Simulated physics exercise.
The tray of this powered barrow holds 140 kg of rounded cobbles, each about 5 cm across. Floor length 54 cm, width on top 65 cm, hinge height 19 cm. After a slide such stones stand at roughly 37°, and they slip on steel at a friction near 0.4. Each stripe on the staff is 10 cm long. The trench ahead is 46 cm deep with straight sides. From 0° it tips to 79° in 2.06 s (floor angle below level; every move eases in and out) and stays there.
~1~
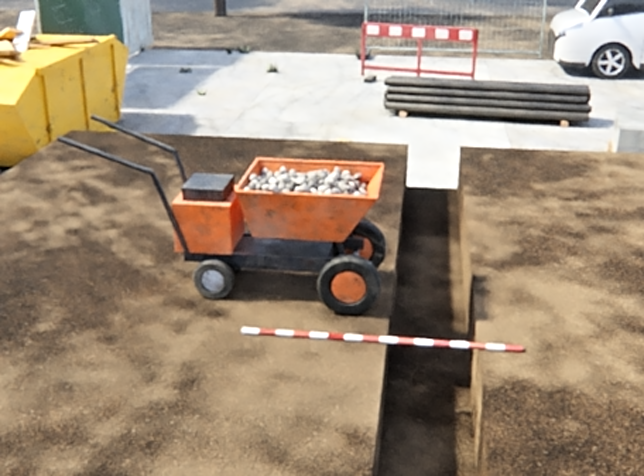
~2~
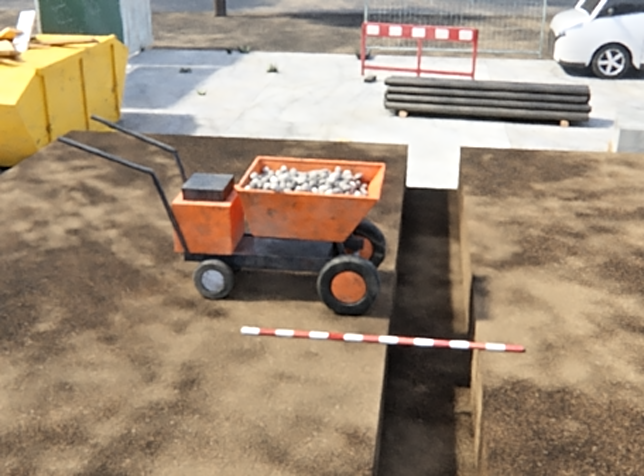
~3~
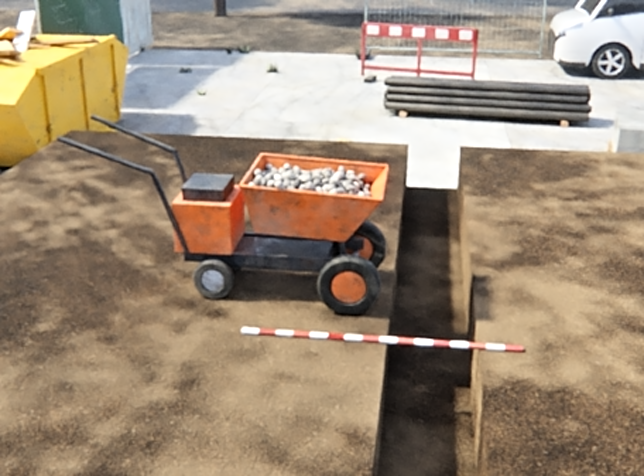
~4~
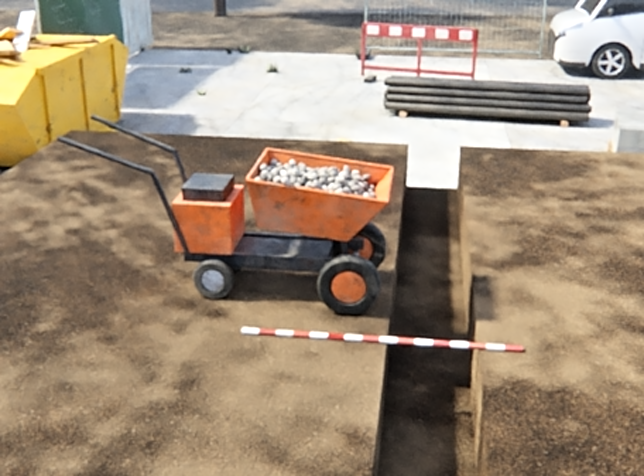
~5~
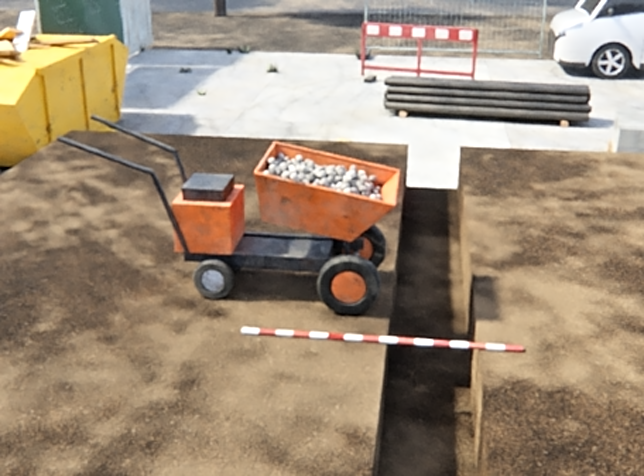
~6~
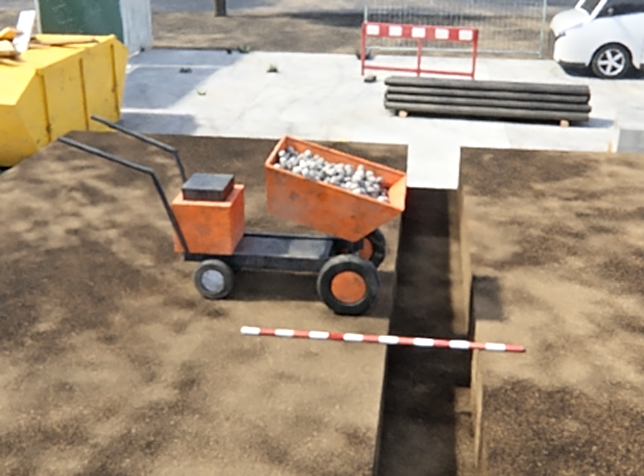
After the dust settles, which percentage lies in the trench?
About 59 per cent.
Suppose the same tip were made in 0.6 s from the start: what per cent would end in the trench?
It would be near 30 per cent.
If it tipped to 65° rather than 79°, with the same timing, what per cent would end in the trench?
Then about 55 per cent.
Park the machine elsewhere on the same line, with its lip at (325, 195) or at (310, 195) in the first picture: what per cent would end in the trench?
About 100 and 100 per cent.
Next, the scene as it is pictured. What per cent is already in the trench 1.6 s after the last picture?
Some 30 per cent.
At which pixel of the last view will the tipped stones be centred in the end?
Their middle is at about (465, 346).
Then, 0.9 s after the last picture the floor is at 66°, 95 % in the tray, 4 % in the trench, 1 % past the trench; the foremost stones are at (481, 277).
Then, 1.6 s after the last picture the floor is at 79°, 31 % in the tray, 32 % in the trench, 37 % past the trench; the foremost stones are at (590, 307).
Then, 1.9 s after the last picture the floor is at 79°, 10 % in the tray, 47 % in the trench, 43 % past the trench; the foremost stones are at (630, 306).
Then, 3.9 s after the last picture the floor is at 79°, 0 % in the tray, 59 % in the trench, 41 % past the trench; the foremost stones are at (642, 304).
